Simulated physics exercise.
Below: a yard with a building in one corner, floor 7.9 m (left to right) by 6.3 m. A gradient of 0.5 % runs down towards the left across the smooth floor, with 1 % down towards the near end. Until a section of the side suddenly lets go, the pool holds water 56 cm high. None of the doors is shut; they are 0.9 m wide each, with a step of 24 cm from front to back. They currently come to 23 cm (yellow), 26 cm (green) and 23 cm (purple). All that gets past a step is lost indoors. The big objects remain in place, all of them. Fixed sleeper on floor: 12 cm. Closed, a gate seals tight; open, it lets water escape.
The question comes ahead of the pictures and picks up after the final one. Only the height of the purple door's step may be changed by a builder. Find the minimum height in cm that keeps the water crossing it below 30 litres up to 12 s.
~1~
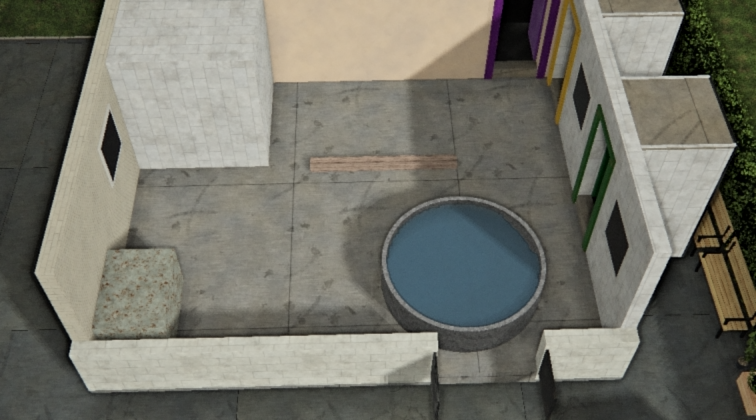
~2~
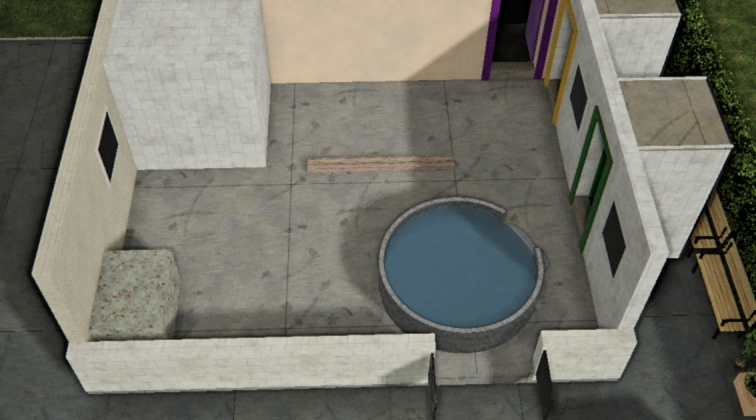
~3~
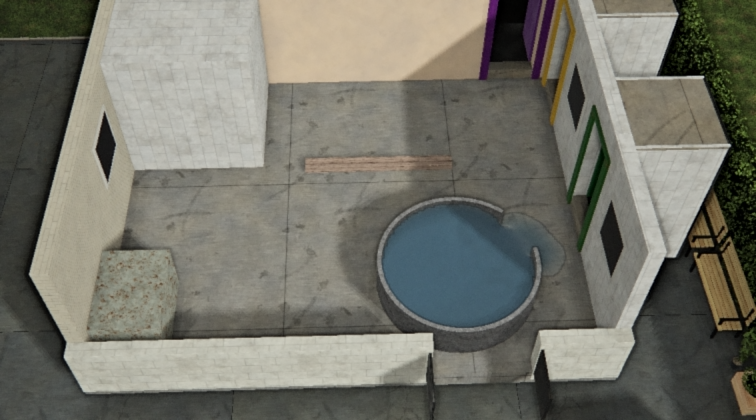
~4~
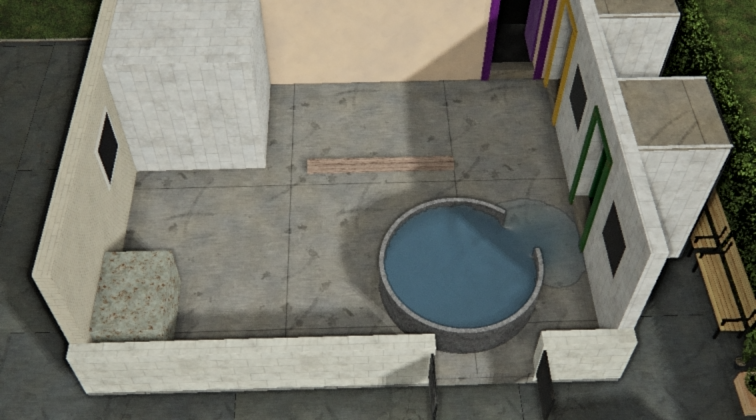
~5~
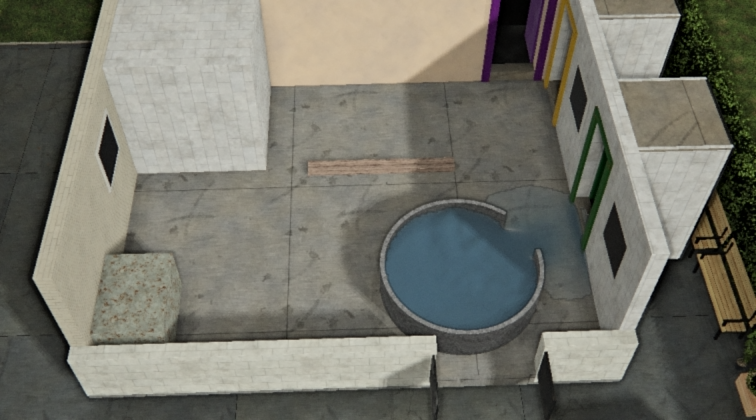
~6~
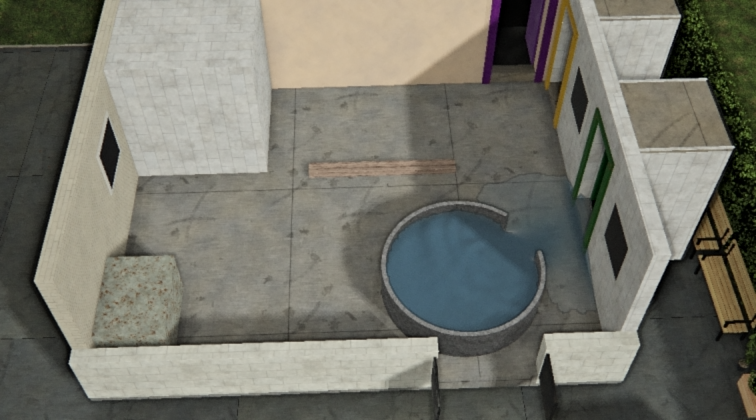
18 cm.
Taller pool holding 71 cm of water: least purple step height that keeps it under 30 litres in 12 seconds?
In that case, roughly 24 cm.
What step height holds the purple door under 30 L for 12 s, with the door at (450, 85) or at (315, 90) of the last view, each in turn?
You'd want roughly 9.0 cm there first, then roughly 8.0 cm.
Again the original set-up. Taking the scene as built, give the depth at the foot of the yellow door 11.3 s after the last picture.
Some 7.0 centimetres.
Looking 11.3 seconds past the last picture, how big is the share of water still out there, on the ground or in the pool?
Around 86 percent is still there.
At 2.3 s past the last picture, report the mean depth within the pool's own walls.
Averaged depth comes out at about 34 cm.
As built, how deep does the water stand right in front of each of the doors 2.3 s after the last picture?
Yellow door: 12 cm; green door: 26 cm; purple door: 25 cm.
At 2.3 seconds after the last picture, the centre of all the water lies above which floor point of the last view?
(484, 250).
Then, 0.7 s after the last picture water covers 10 % of the floor, deepest (36 cm) near (575, 247); it has not reached the purple door.
Then, 2.3 s after the last picture water covers 25 % of the floor, deepest (28 cm) near (573, 239); 25 cm at the purple door, 1 litre in over its 23 cm step.
Then, 11.3 s after the last picture water covers 80 % of the floor, deepest (12 cm) near (325, 161); 6 cm at the purple door, 3 litres in over its 23 cm step.
At the purple door as built, the water peaked near 25 cm, 1.9 s after the last picture.
Run again over the same 12 s with other heights there, 52 litres in over 15.5 cm, 10 litres over 21 cm. The limit of 30 litres is kept from about 18 cm up.
